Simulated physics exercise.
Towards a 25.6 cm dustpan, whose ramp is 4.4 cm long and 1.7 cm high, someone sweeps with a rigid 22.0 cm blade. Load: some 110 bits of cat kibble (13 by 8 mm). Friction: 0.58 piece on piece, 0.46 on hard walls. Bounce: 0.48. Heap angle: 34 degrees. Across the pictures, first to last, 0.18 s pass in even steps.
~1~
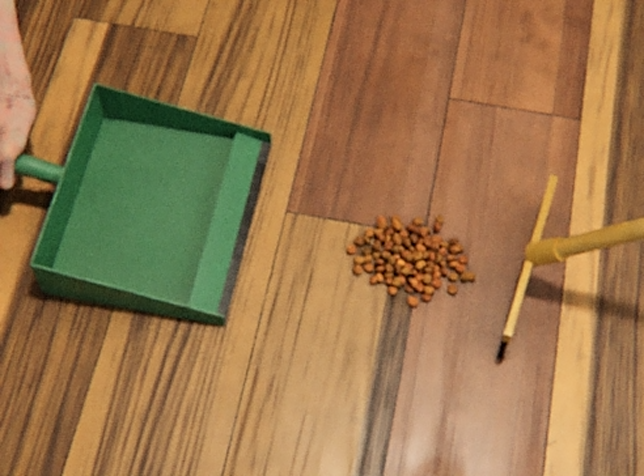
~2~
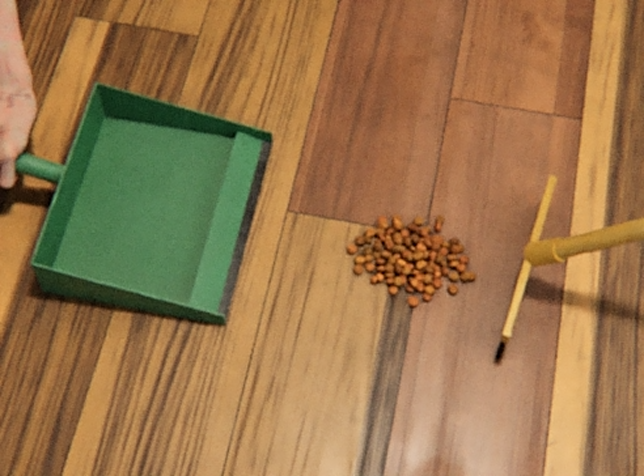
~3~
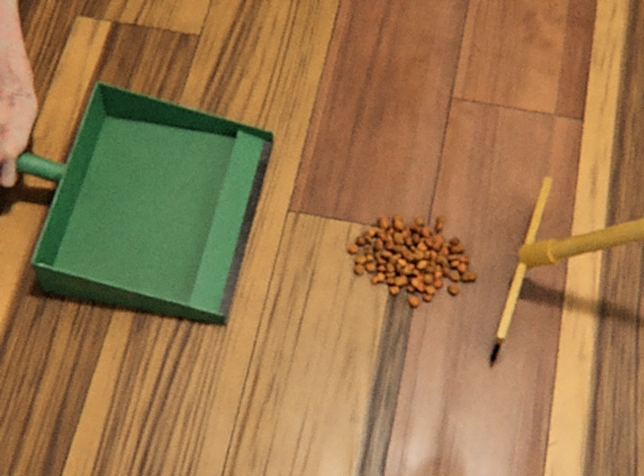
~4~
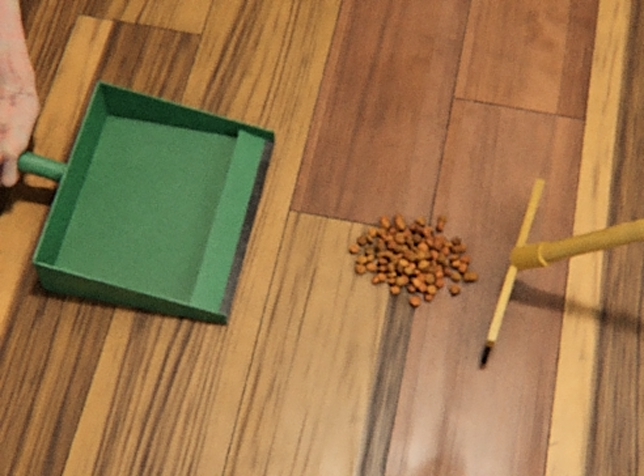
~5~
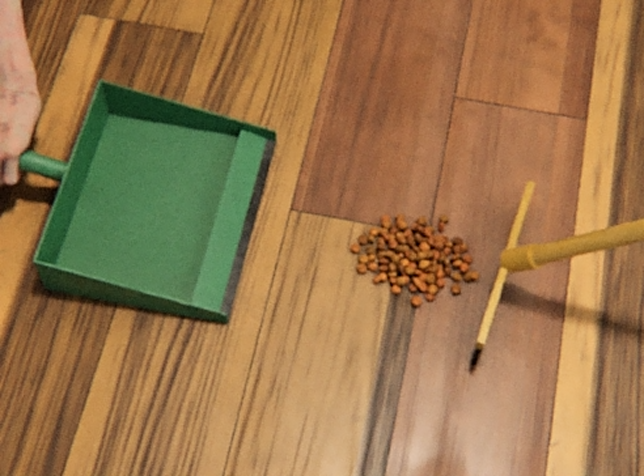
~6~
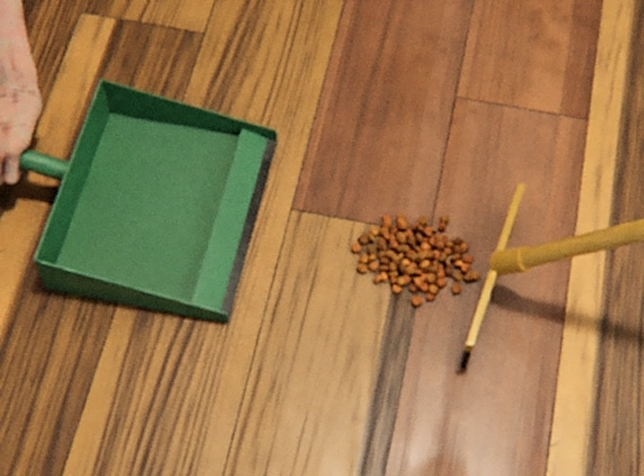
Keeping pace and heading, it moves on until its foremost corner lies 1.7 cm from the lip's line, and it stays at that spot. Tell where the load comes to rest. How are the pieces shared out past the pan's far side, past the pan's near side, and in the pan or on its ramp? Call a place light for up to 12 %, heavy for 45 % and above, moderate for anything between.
Far side: Light; near side: Light; pan: Light.
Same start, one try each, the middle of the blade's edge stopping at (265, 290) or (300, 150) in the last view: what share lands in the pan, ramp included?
The two tries give about 10 and 20 percent.
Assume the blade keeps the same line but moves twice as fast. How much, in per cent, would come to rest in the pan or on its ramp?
I'd put it at roughly 0 per cent.
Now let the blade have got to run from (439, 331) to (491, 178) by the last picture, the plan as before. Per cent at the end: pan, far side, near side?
Pan 20 % / far 0 % / near 0 %.
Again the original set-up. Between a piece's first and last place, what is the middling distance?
That distance is close to 16 cm.
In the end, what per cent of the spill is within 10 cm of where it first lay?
I'd say about 35 per cent.
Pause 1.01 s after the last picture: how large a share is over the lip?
0 % so far.
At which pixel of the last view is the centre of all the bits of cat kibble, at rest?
Approximately (274, 255) in the last picture.
Then, 0.38 s after the last picture, middle of the blade 17 cm from the lip; 0 % over the lip, far side 0 %, near side 0 %.
Then, 0.64 s after the last picture, middle of the blade 8 cm from the lip; 0 % over the lip, far side 0 %, near side 0 %.
Then, 1.01 s after the last picture, middle of the blade 3 cm from the lip; 0 % over the lip, far side 0 %, near side 5 %.
In the end, far side 0 %, near side 5 %, pan 0 %, in front of the lip or behind the blade 90 %.
